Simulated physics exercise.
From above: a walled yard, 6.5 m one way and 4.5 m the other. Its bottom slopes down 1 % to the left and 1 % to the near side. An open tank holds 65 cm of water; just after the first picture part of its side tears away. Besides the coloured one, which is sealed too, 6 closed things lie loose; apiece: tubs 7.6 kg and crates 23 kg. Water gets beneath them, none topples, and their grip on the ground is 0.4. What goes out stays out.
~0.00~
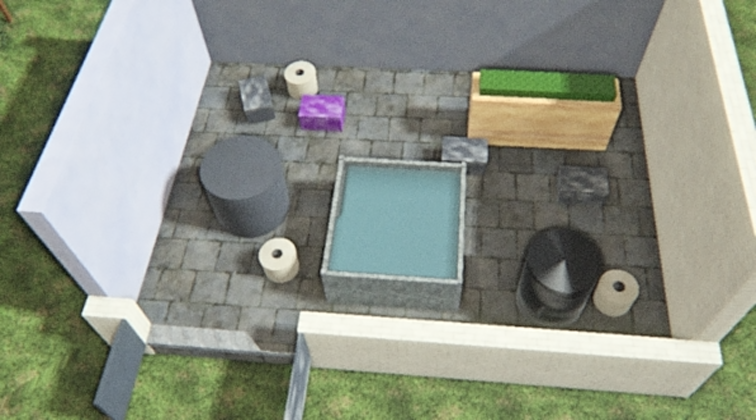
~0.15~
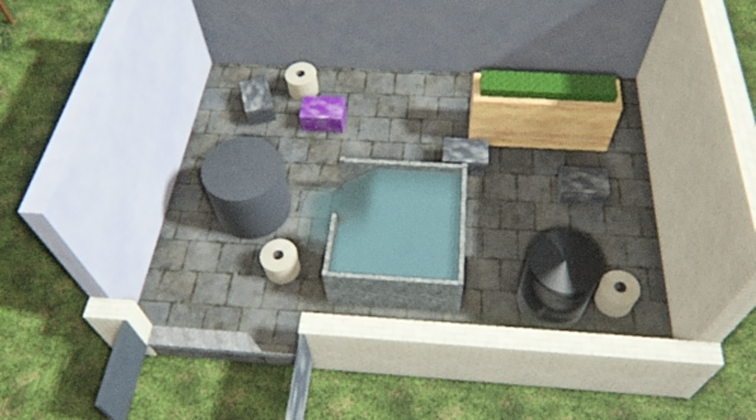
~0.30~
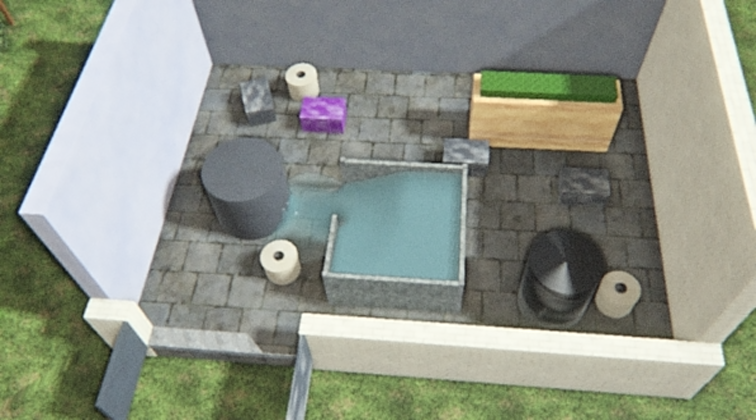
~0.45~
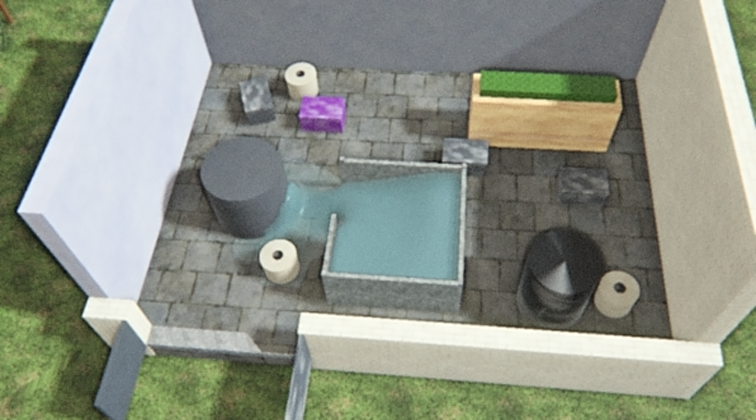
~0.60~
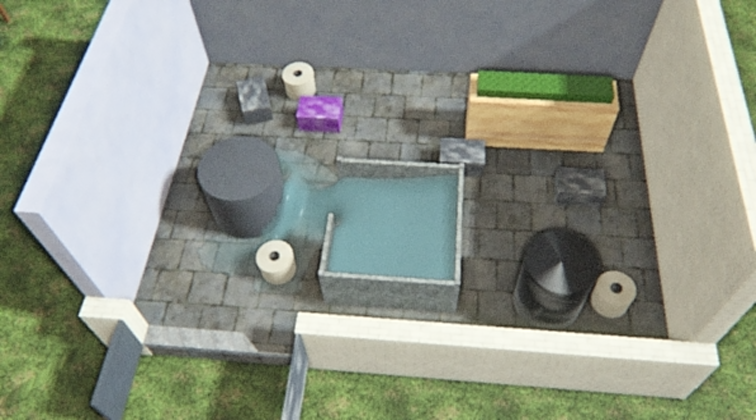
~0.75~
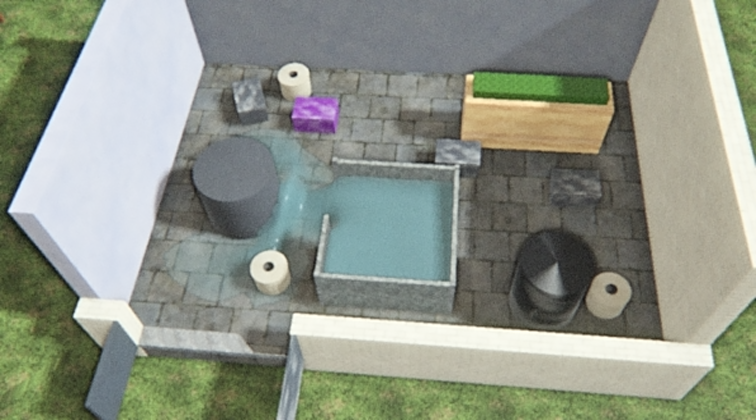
Water pours through a gap in the left side of an open tank in a walled yard, reaches the large dark cylinder and spreads around it across the paving, while the purple crate and other objects show no obvious movement.
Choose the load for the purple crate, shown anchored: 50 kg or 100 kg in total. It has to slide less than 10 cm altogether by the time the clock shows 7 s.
For it, only the larger load is enough.
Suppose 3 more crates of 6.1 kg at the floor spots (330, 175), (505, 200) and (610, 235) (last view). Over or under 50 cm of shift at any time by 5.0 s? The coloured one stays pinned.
In that order: Over, less, under.
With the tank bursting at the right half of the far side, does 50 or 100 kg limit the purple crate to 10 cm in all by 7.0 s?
Then the lower weight is enough.
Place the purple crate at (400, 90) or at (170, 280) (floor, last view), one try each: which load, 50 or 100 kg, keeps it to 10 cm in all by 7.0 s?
In that order: The smaller is enough; the smaller is enough.
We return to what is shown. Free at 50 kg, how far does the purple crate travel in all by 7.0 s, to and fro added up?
Some 30 cm in all.
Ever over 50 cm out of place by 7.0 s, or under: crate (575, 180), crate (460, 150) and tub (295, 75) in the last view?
In that order: Short of it, less, more.
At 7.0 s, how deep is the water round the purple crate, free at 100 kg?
Roughly 5 cm.
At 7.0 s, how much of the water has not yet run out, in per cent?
About 66 per cent.
After 1.4 s the purple crate would be 4 cm from its start with 50 kg and 0 cm from its start with 100 kg; 8 cm of water round it then.
After 3.1 s the purple crate would be 31 cm from its start with 50 kg and 0 cm from its start with 100 kg; 6 cm of water round it then.
After 4.9 s the purple crate would be 31 cm from its start with 50 kg and 0 cm from its start with 100 kg; 6 cm of water round it then.
After 7.0 s the purple crate would be 31 cm from its start with 50 kg and 0 cm from its start with 100 kg; 5 cm of water round it then.
